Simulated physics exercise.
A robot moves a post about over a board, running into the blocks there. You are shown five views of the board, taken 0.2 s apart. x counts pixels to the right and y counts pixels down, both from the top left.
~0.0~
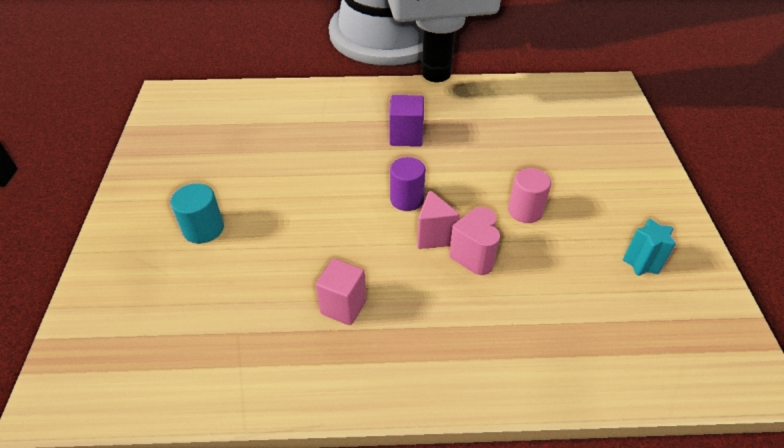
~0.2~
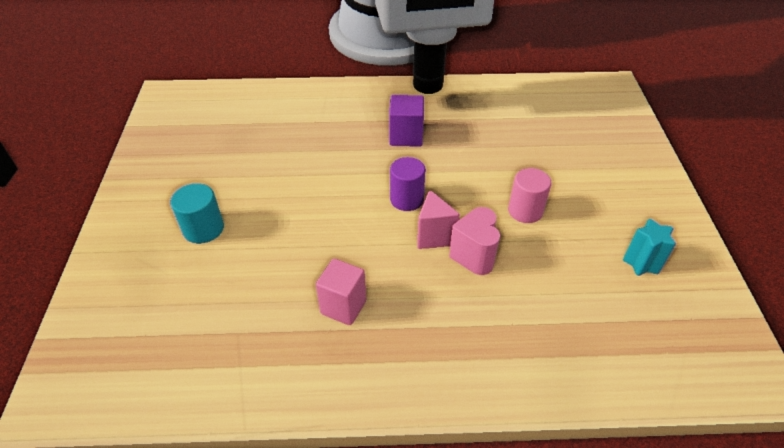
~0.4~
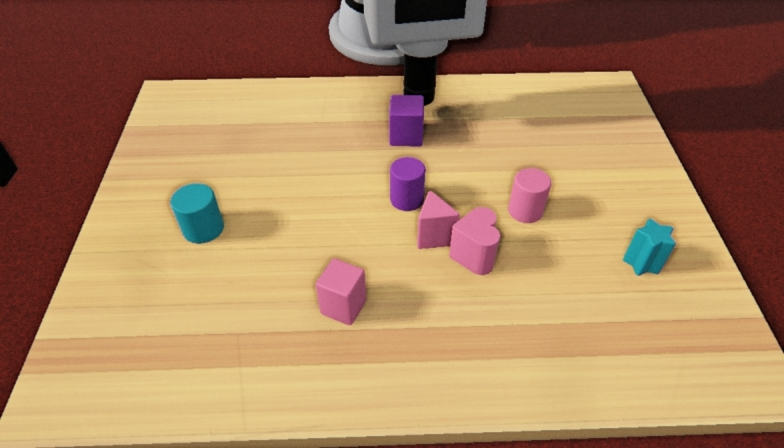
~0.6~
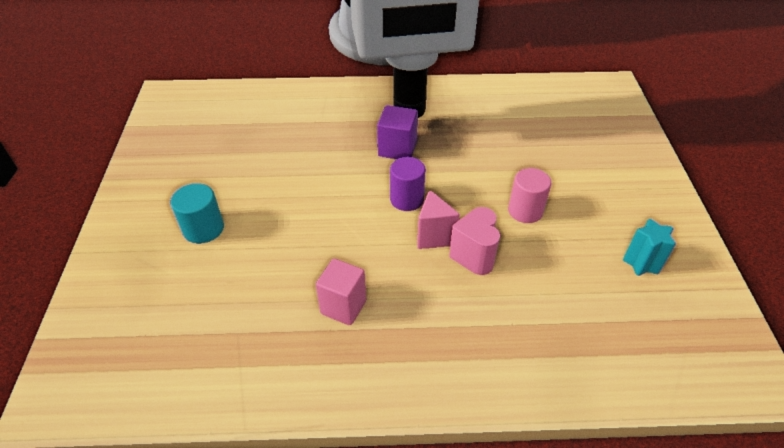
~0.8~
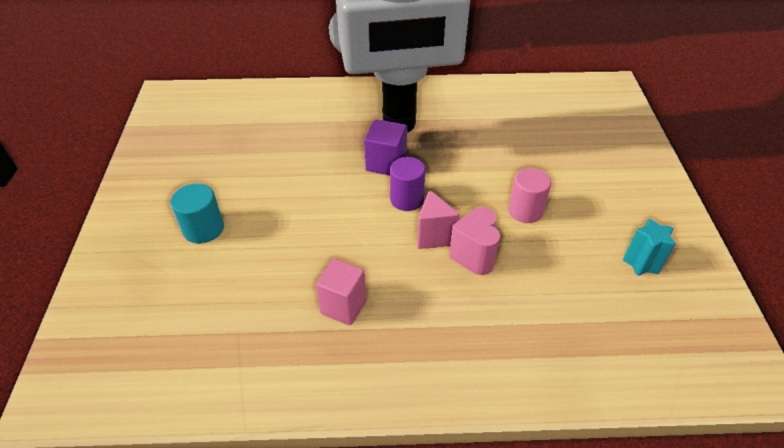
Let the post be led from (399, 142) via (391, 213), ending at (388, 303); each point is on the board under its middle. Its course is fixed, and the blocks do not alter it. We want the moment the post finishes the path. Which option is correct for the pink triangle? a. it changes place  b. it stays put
Option a.
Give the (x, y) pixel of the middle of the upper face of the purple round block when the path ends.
That would be at about pixel (429, 202).
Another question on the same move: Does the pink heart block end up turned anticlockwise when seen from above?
I believe so.
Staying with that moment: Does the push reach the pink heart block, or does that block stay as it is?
Moved away.
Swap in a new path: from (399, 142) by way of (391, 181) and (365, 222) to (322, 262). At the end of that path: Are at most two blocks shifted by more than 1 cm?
Yes
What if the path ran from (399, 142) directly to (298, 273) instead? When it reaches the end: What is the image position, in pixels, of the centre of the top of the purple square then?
Its top middle is near (267, 273).
What follows on the original path. One third of the way, post at (392, 171); purple square at (360, 171), turned 50° clockwise; purple round block at (412, 178).
Two thirds of the way, post at (390, 223); purple square at (352, 180), turned 75° clockwise; purple round block at (429, 202); pink triangle at (458, 219), turned 50° clockwise; pink heart block at (489, 235), turned 35° anticlockwise.
At the end, post at (388, 286); purple square at (352, 180), turned 75° clockwise; purple round block at (429, 202); pink triangle at (458, 219), turned 50° clockwise; pink heart block at (489, 235), turned 35° anticlockwise.
